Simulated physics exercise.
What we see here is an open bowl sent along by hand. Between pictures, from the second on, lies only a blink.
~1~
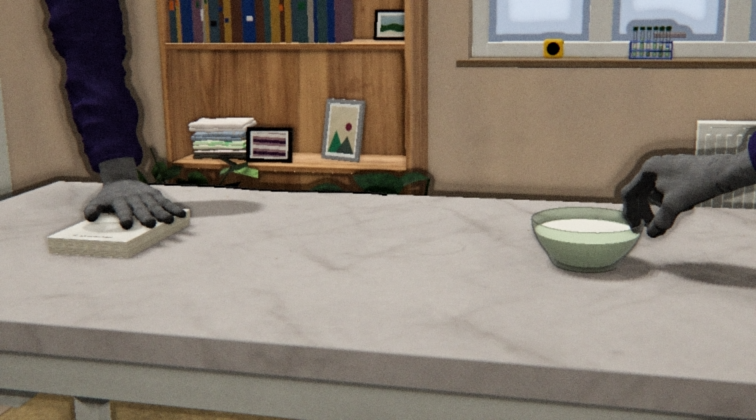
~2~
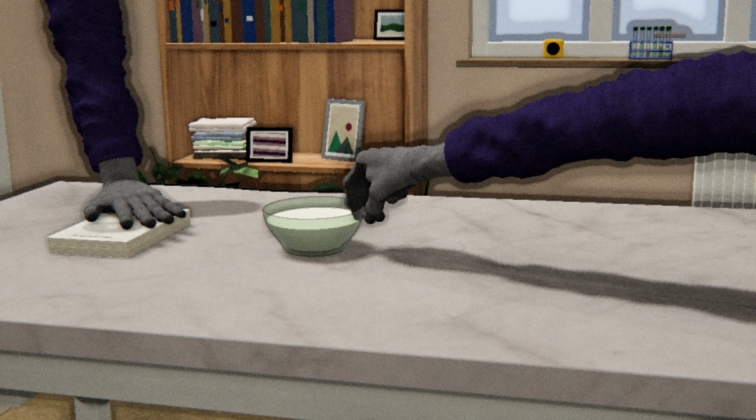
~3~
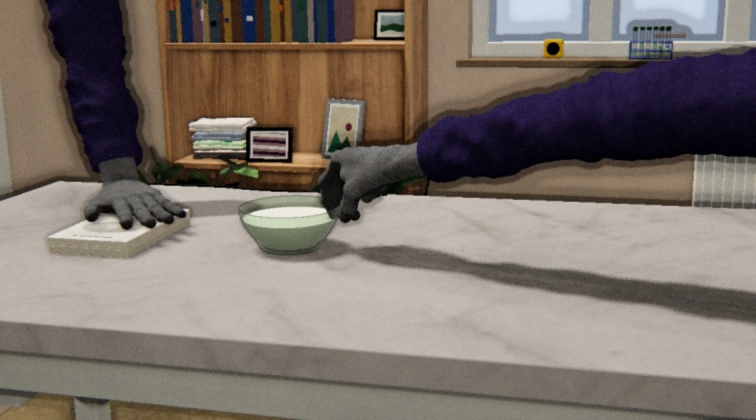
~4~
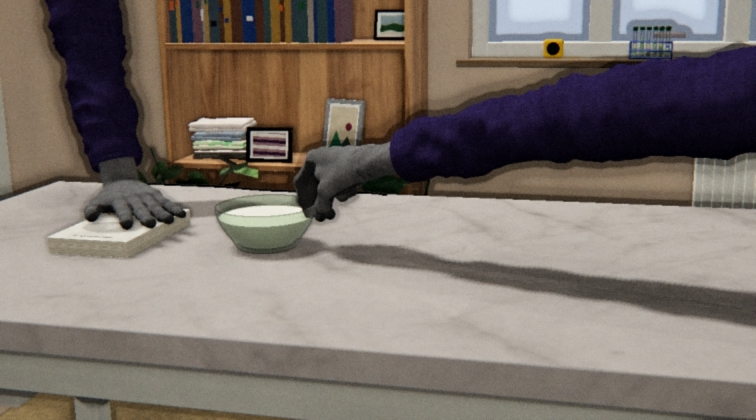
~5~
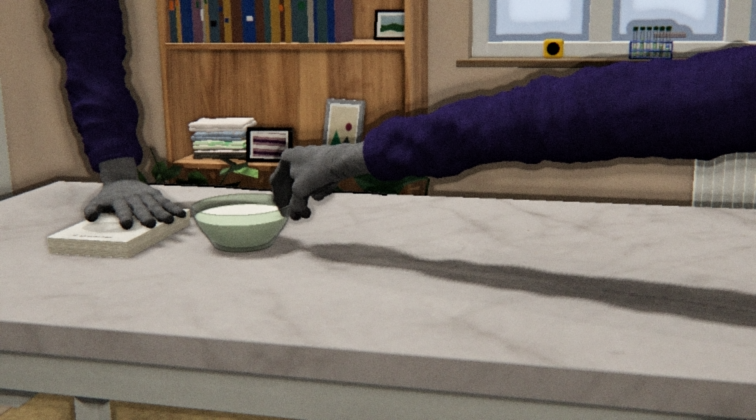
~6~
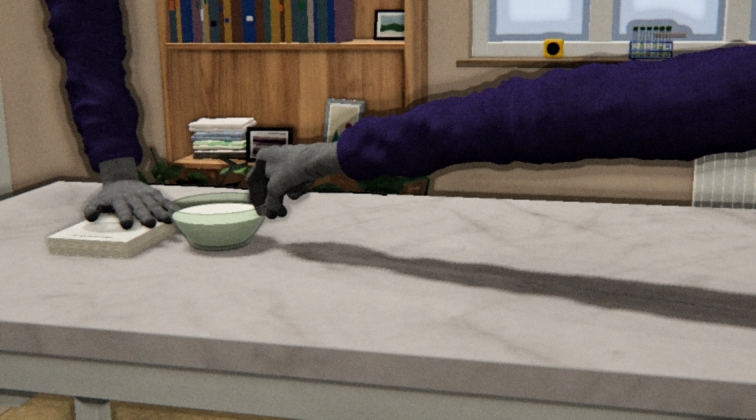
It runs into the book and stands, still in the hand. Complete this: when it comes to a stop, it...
When it stops, it loses some.
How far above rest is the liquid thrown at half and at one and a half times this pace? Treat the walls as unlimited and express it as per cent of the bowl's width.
In order, 15 % and 40 %.
Next, the bowl meets the book.
After that, the milk surges up the wall; it has slopped over.
Finally, the bowl stands at the book; it has slopped over.
